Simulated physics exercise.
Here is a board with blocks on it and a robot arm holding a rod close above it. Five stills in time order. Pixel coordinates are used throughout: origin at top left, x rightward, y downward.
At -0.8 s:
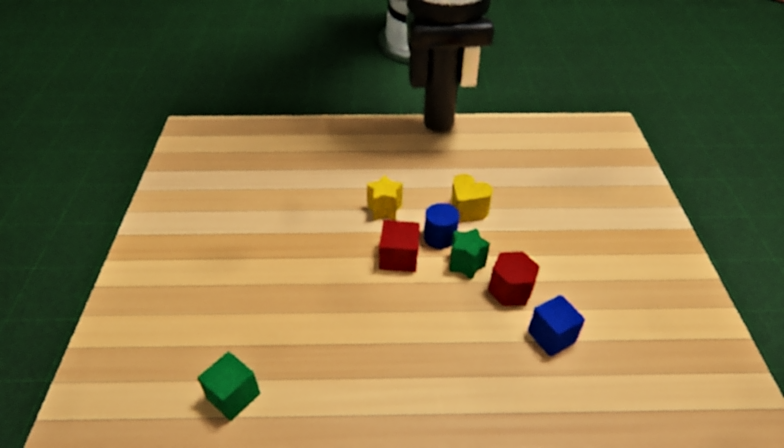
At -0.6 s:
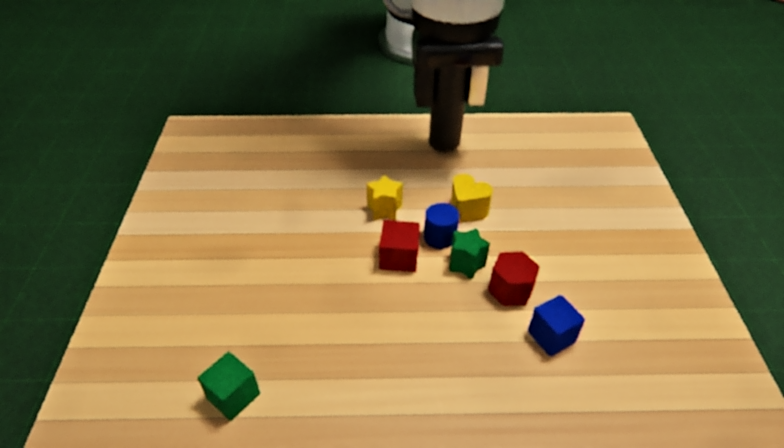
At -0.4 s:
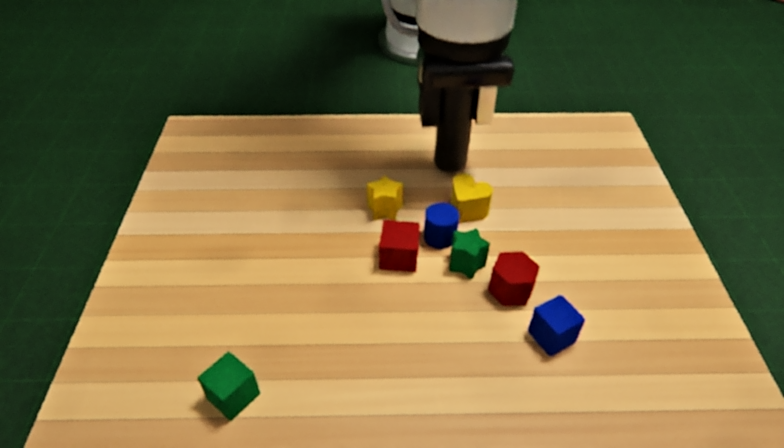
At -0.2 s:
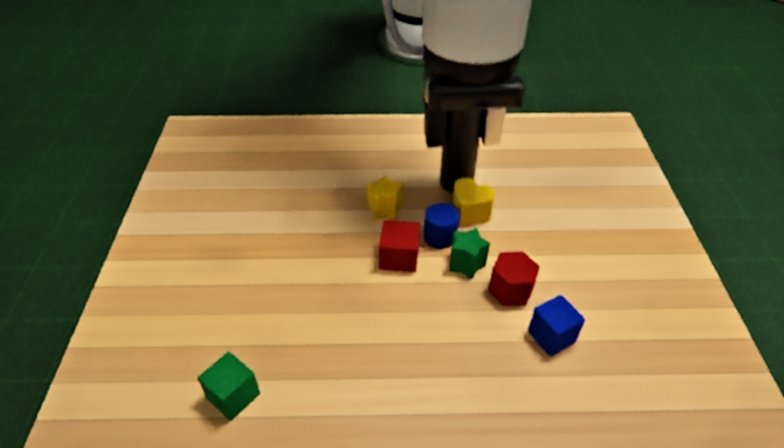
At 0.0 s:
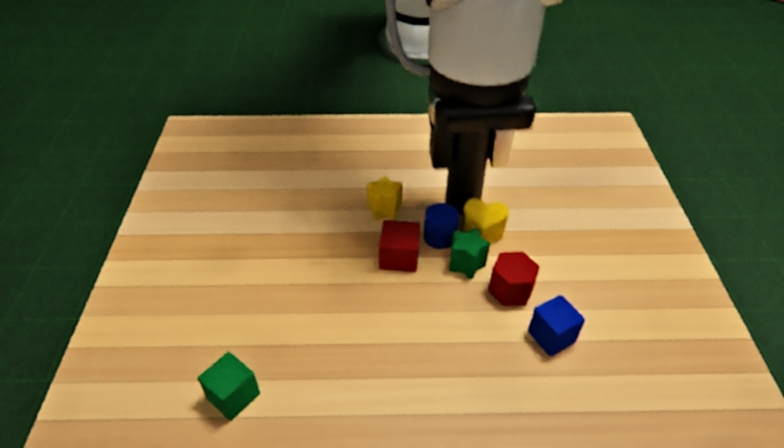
A dark rod held by a robot arm moves from the far edge of a pale striped wooden board toward the viewer and slightly right, seen from a fixed, raised view. Yellow star and heart blocks, a blue cylinder, red cube, green star, red hexagon and blue cube cluster from centre to right, with a green cube at lower left. The rod reaches the yellow heart and pushes it a short way nearer and rightward, while the other blocks stay still.
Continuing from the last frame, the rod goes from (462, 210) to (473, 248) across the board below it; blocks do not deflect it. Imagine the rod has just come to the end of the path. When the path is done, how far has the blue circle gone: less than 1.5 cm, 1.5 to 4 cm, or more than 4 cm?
My estimate: Under 1.5 cm.
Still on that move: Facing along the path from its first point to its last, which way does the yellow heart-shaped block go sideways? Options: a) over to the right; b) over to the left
The answer is b.
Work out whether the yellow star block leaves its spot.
Put simply, it stays right there.
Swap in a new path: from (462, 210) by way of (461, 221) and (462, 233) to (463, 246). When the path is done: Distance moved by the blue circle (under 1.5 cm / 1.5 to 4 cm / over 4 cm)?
My answer is that it shifts 1.5 to 4 cm.
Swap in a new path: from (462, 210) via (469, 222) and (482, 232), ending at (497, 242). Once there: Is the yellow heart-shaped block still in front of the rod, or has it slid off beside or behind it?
Most likely the yellow heart-shaped block stays ahead.
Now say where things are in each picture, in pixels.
The first picture shows rod tip at (439, 123); block tops, yellow star block at (385, 186); blue circle at (442, 213); green star block at (470, 240); yellow heart-shaped block at (471, 187); red hexagon at (517, 266).
The second picture shows rod at (445, 142); blocks unchanged.
The third picture shows rod at (450, 162); blocks unchanged.
The fourth picture shows rod at (456, 182); yellow heart-shaped block at (473, 191).
The fifth picture shows rod at (463, 203); yellow star block at (385, 186); blue circle at (442, 213); green star block at (470, 240); yellow heart-shaped block at (486, 211); red hexagon at (517, 266).
The first path, step by step. Halfway along, rod at (469, 222); blue circle at (440, 218); yellow heart-shaped block at (501, 226), turned 30° anticlockwise.
At the end, rod at (474, 241); yellow star block in place; blue circle at (438, 221); green star block at (468, 251), turned 25° clockwise; yellow heart-shaped block at (511, 235), turned 80° anticlockwise; red hexagon in place.
